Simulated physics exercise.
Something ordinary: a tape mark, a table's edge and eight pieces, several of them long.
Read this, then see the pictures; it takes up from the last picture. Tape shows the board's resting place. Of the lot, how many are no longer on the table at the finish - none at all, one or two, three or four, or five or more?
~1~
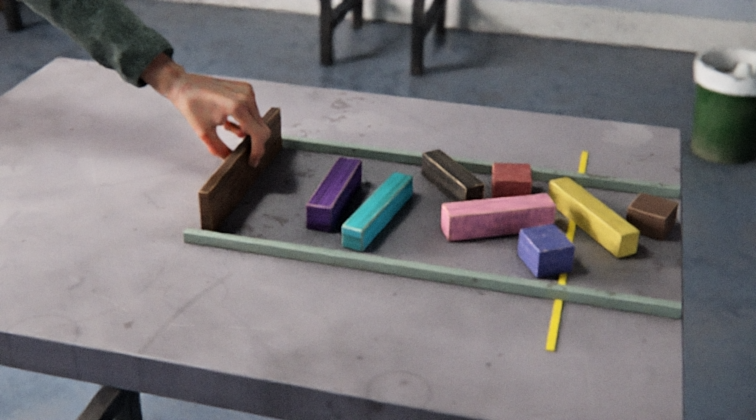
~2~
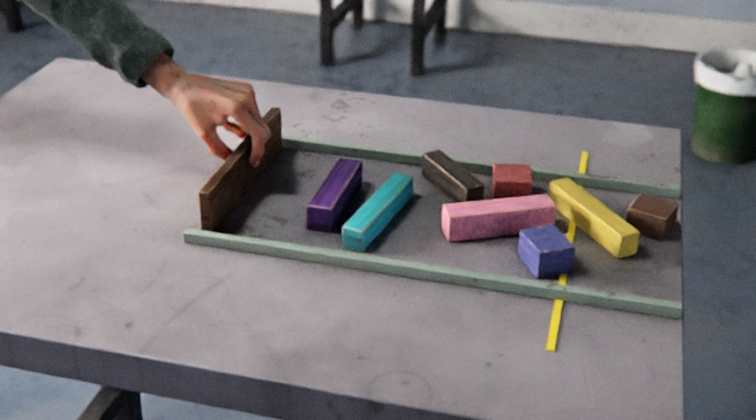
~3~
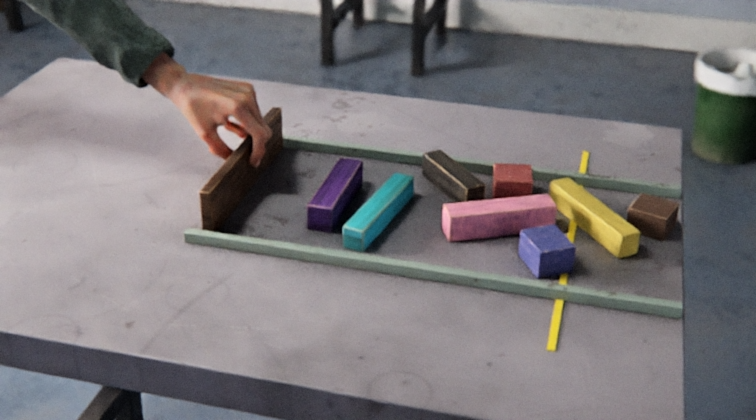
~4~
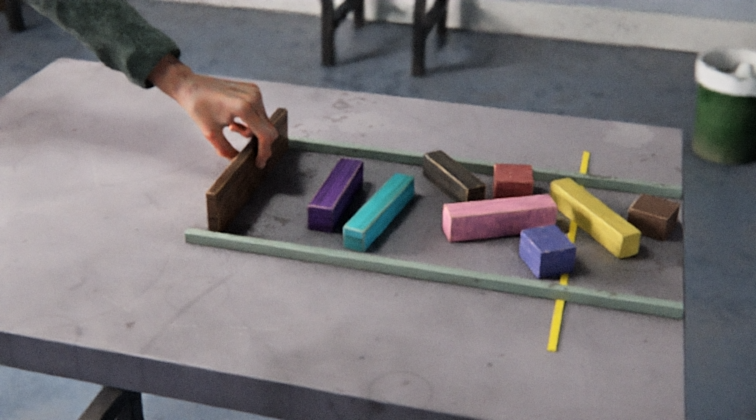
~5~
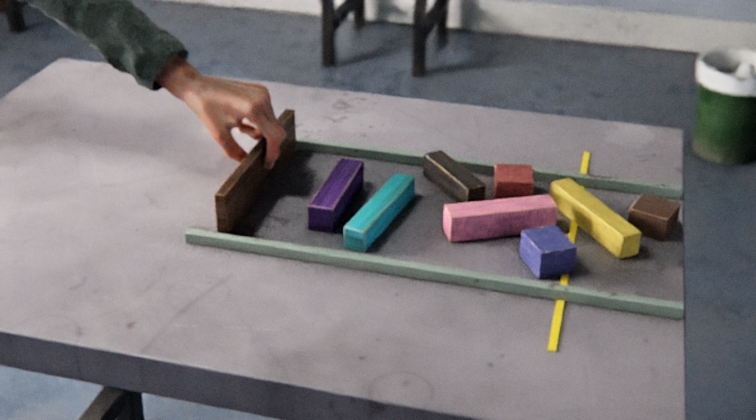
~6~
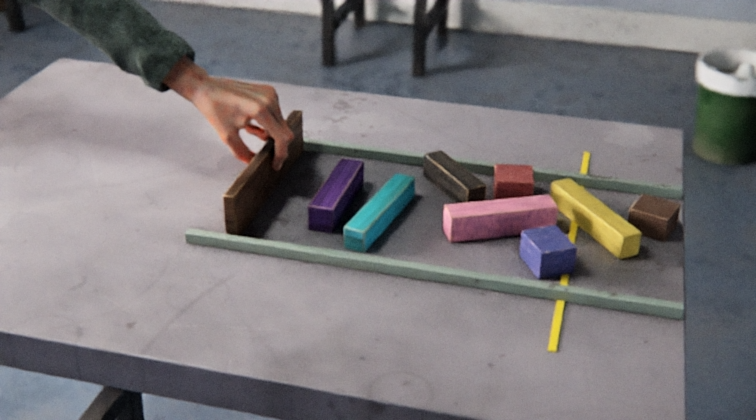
By the finish, one or two are off it.
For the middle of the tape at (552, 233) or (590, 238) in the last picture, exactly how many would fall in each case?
Floor count: 2; 2.
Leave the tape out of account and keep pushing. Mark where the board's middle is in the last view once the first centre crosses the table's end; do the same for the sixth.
First about (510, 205), next about (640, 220).
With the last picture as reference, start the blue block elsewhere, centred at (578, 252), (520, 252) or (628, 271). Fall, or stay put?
Taking the places in order, it remains aboard, then remains aboard, then remains aboard.
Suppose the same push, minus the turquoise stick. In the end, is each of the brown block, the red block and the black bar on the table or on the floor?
Final state: Brown block off, red block in place, black bar in place.
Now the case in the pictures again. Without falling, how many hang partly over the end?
It's 1.
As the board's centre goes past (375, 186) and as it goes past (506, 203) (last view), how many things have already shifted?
In order, the tallies are 2 and 8.
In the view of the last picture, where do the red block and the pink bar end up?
In the last picture the red block sits at (640, 196) while the pink bar sits at (660, 239).
Soon after, none off yet; brown block at rest near (653, 218); yellow bar at rest near (593, 217); blue block at rest near (548, 252).
Then, none off yet; brown block moved a little near (667, 214); yellow bar moved a little near (623, 213); blue block moved a little near (562, 259).
At rest, the number that fall off is one or two; fallen, yellow bar and brown block.
